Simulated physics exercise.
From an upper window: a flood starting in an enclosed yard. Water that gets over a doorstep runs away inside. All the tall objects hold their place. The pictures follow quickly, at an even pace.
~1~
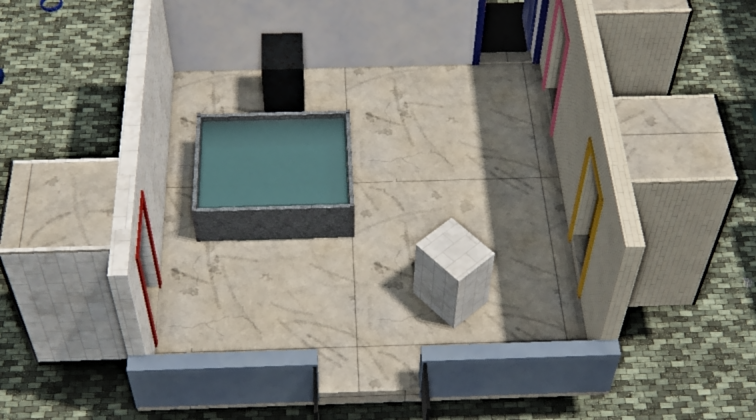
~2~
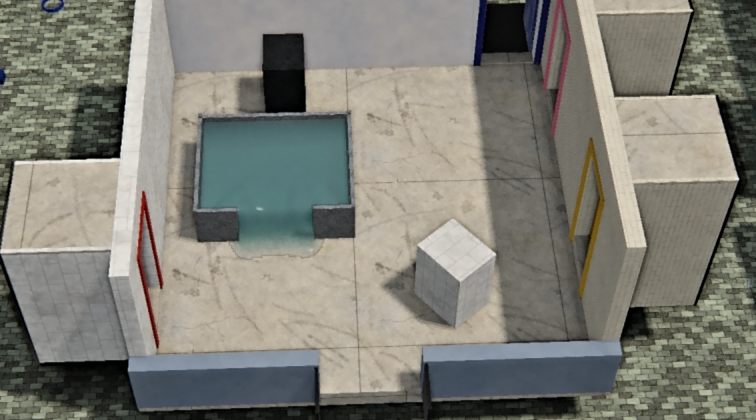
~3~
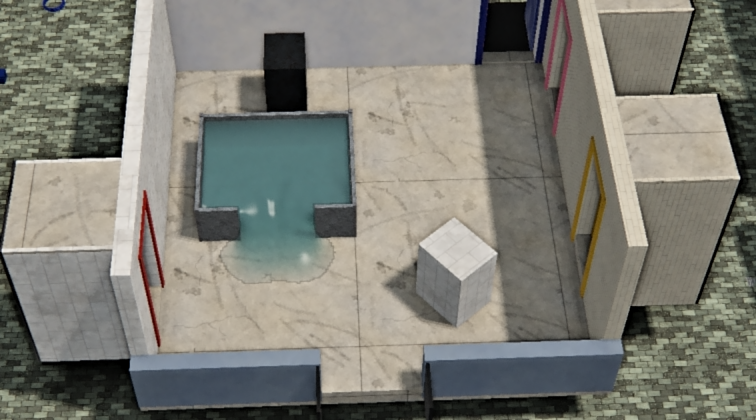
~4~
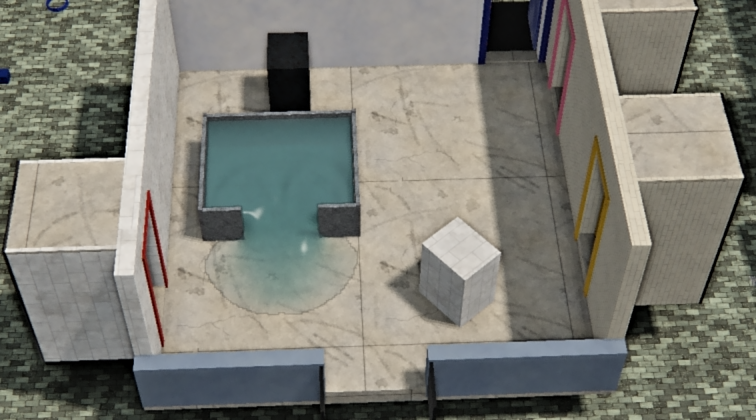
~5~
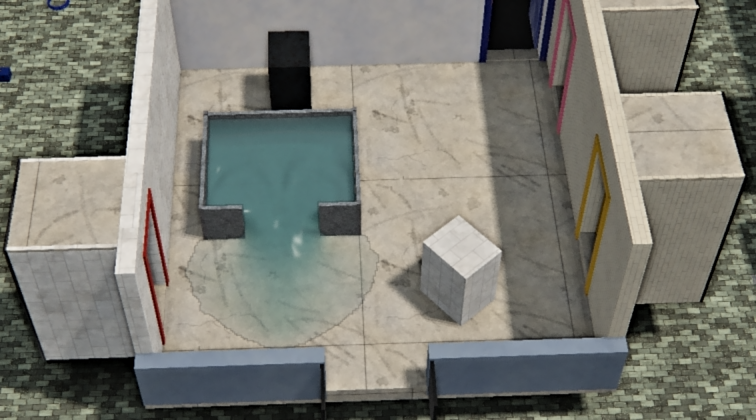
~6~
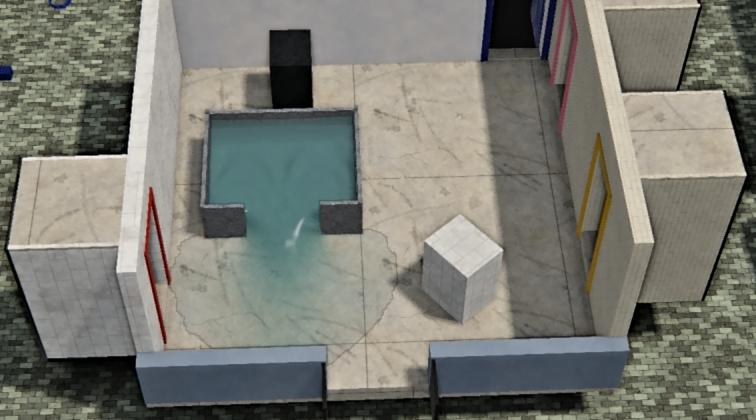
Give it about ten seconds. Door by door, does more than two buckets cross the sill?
The red door floods; the pink door holds within the limit; the blue door holds within the limit; the yellow door holds within the limit.
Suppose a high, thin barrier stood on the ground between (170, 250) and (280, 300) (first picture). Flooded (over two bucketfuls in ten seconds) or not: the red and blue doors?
Then: Red door lets less in, blue door lets more in.
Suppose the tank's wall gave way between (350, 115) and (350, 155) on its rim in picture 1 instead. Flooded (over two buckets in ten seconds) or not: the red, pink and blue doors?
In short: The red one lets less in; the pink one goes over; the blue one passes that mark.
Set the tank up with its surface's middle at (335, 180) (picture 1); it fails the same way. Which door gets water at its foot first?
That is the red one.
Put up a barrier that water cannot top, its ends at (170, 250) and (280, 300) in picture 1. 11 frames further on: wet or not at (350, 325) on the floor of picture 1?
At that place: Wet.
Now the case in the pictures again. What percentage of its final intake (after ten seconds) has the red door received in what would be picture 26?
Roughly 40 per cent.
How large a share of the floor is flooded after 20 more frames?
Some 35 per cent.
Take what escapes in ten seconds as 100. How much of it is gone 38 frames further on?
Near 80 in a hundred.
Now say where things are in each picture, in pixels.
The first picture shows still water in the open tank at (274, 163).
In the second picture, the front is at (317, 247), out from the gap at (276, 229).
In the third picture, water pours out at (278, 229) and has run to (245, 277).
In the fourth picture, the front is at (257, 307), out from the gap at (281, 228).
In the fifth picture, the front is at (278, 344), out from the gap at (282, 226).
In the sixth picture, water pours out at (283, 224) and has run to a hidden place.
A moment on, water covers 25 % of the floor; the red door wet at the sill, nothing in, the pink door not reached, the blue door not reached, the yellow door not reached.
Next, water covers 30 % of the floor; the red door under two buckets in, the pink door not reached, the blue door not reached, the yellow door not reached.
Then, water covers 35 % of the floor; the red door over two buckets in, the pink door not reached, the blue door not reached, the yellow door not reached.
Later, water covers 55 % of the floor; the red door far over two buckets in, the pink door not reached, the blue door not reached, the yellow door wet at the sill, nothing in.
In the end, water covers 95 % of the floor; the red door far over two buckets in, the pink door wet at the sill, nothing in, the blue door under two buckets in, the yellow door wet at the sill, nothing in.
